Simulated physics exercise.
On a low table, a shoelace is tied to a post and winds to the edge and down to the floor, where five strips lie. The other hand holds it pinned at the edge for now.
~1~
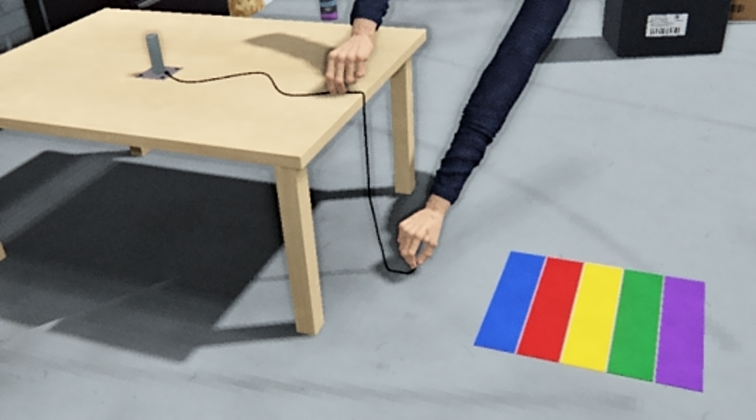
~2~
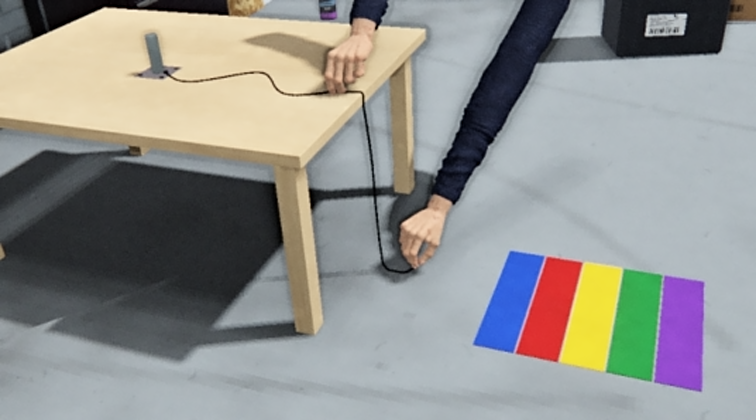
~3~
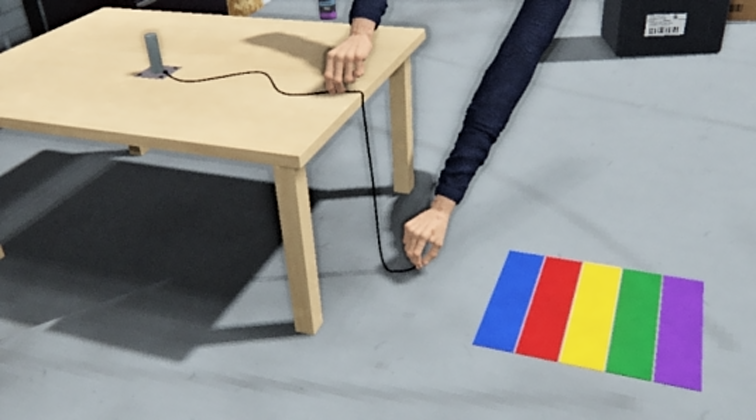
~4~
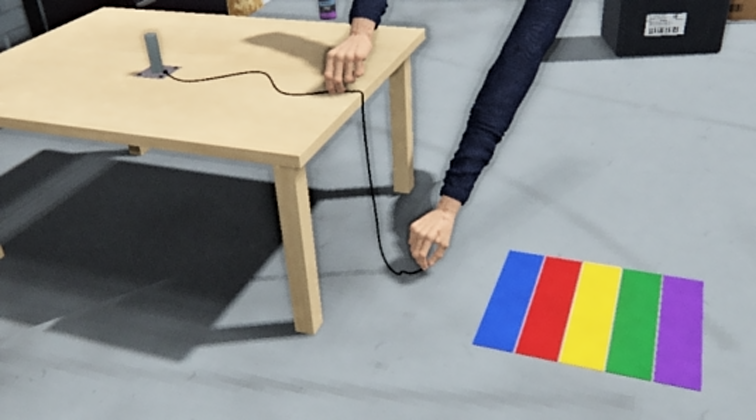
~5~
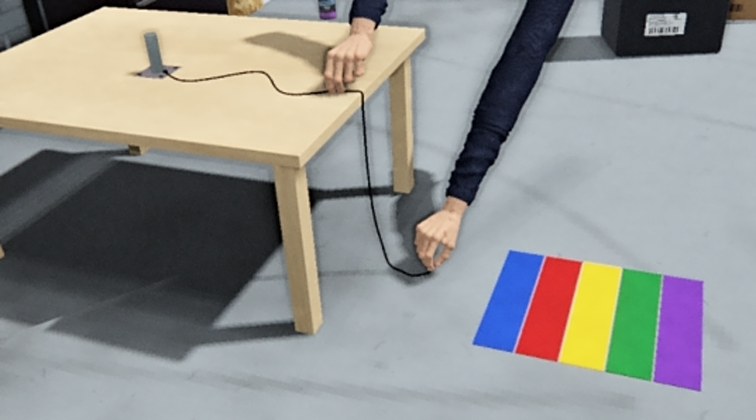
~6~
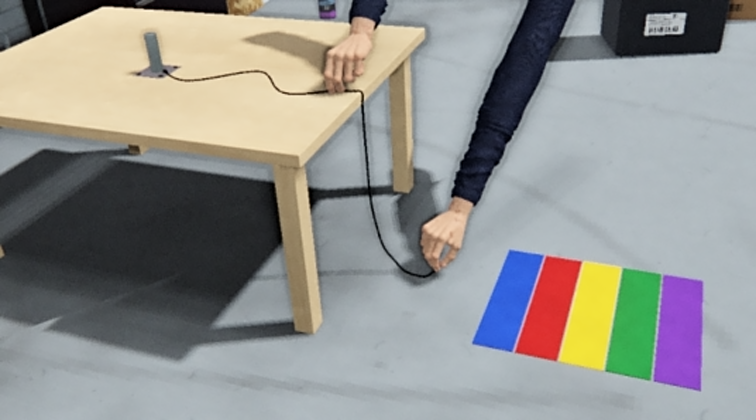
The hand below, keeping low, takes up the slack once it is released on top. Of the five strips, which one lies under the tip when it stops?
The yellow strip.
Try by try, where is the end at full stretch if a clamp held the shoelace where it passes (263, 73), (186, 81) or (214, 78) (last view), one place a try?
For the three tries you'd see (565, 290), (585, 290) and (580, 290).
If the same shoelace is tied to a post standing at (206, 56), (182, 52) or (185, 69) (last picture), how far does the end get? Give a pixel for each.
First (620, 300), then (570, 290), and last (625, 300).
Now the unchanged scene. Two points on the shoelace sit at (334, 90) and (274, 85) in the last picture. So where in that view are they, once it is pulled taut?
You'll find the first mark at (373, 106) and the second mark at (303, 86).
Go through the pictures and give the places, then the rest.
The first frame shows end (416, 263); blue (501, 330); red (543, 338); yellow (587, 347); green (633, 356); purple (680, 365).
The second frame shows end (418, 263); shoelace through (184, 82) (263, 73) (293, 95) (364, 110) (374, 185) (381, 252).
The third frame shows end (422, 264).
The fourth frame shows end (427, 265); shoelace through (184, 81) (262, 73) (292, 95) (363, 109) (371, 184) (382, 252).
The fifth frame shows end (434, 266).
The sixth frame shows end (440, 266); shoelace through (184, 80) (262, 72) (292, 94) (362, 109) (369, 183) (386, 251).
Early on, end near (525, 281); over blue.
Midway, end near (567, 288); over red.
At the end of the slack, end near (592, 293); over yellow. It gets as far as the yellow strip.
